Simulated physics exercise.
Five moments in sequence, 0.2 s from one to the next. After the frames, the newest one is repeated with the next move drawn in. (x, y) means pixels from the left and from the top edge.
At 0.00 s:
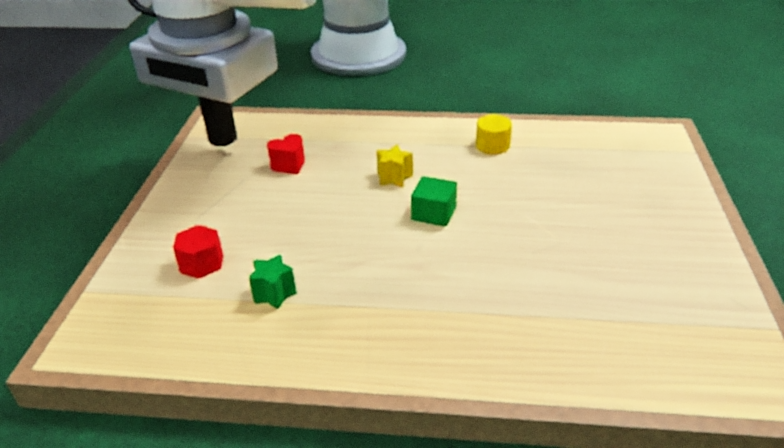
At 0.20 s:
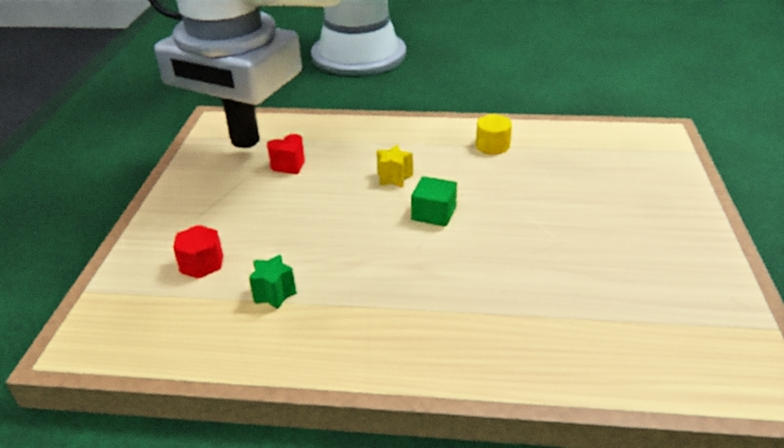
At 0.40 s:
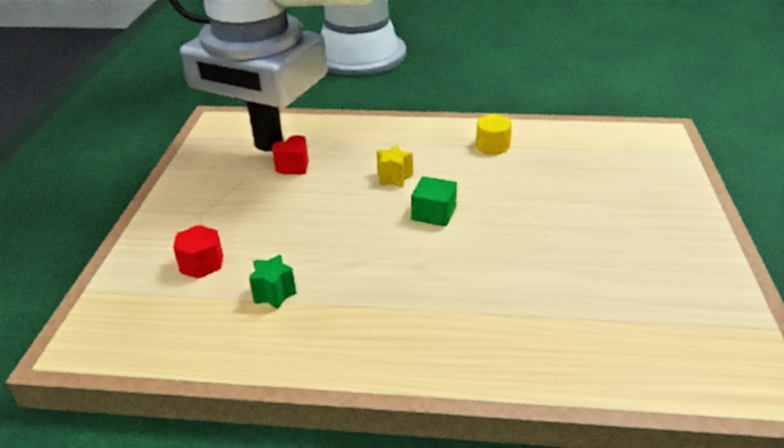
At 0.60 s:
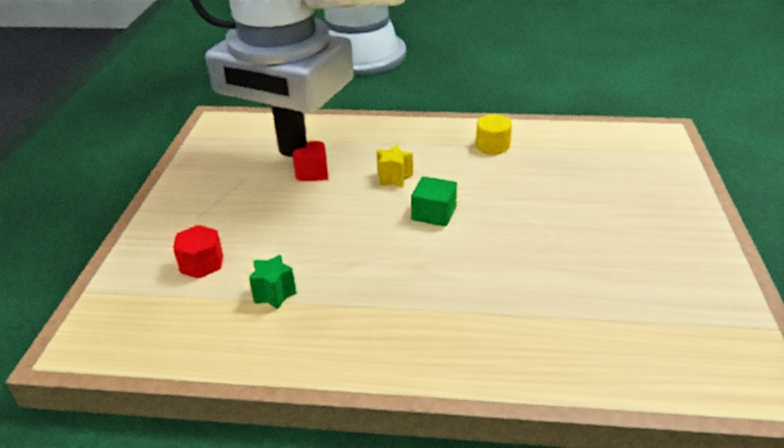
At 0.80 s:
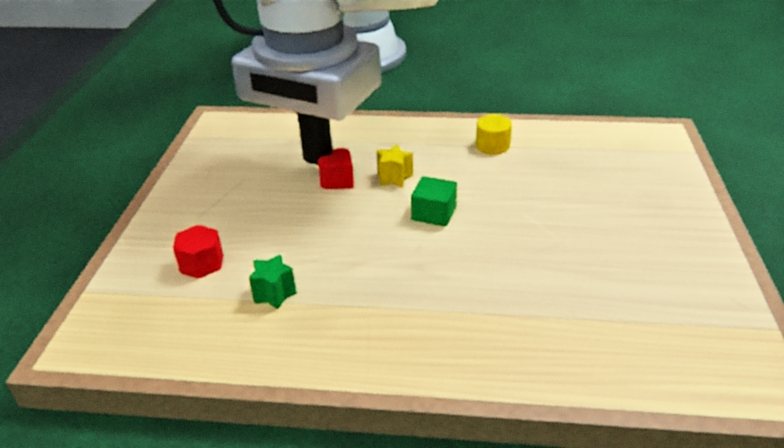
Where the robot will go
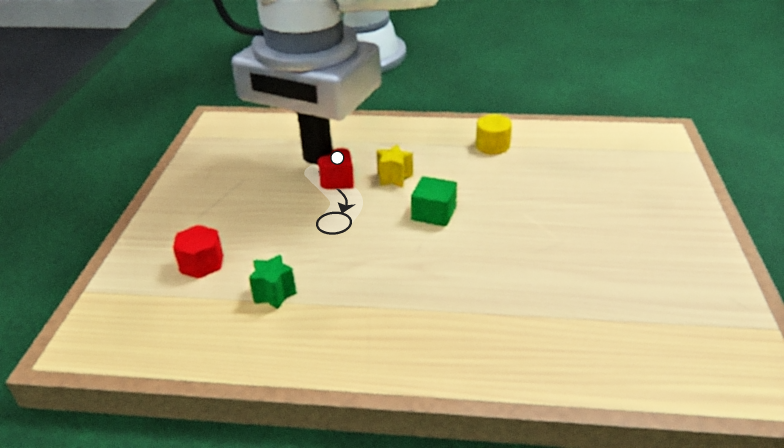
A grey and white robot arm with a black rod pushes a small red heart-shaped block across a pale wooden board on a green surface, seen from above at an angle by a still camera. A yellow star, green cube and yellow cylinder sit to the right, a red block and green star nearer the front. The rod moves right, meets the heart and slides it towards the yellow star.
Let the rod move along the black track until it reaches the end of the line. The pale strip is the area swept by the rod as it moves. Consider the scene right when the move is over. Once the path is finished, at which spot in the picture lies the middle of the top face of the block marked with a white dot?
I'd expect the centre of its top face to be at (374, 183).
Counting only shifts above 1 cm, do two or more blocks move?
Short answer: No.
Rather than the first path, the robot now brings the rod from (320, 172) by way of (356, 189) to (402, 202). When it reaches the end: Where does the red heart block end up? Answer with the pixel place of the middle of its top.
Expect it around (421, 190).
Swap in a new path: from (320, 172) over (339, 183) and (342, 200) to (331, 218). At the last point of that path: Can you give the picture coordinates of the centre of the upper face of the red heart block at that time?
That would be at about pixel (368, 180).
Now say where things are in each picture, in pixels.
In the first frame, lower end of the rod at (223, 140), tops of blocks, red heart block at (286, 143), yellow star block at (394, 154).
In the second frame, rod at (246, 142), blocks as before.
In the third frame, rod at (269, 145), red heart block at (291, 144).
In the fourth frame, rod at (293, 150), red heart block at (312, 150).
In the fifth frame, rod at (318, 158), red heart block at (337, 158), yellow star block at (394, 154).
The drawn path runs from (320, 172) through (335, 187) and (347, 203) to (334, 223); the dot is on the red heart block.
The first path, step by step. One third of the way, rod at (334, 173); red heart block at (357, 171).
Two thirds of the way, rod at (345, 189); red heart block at (374, 182), turned 30° anticlockwise.
At the end, rod at (332, 208); red heart block at (374, 183), turned 35° anticlockwise; yellow star block not moved.
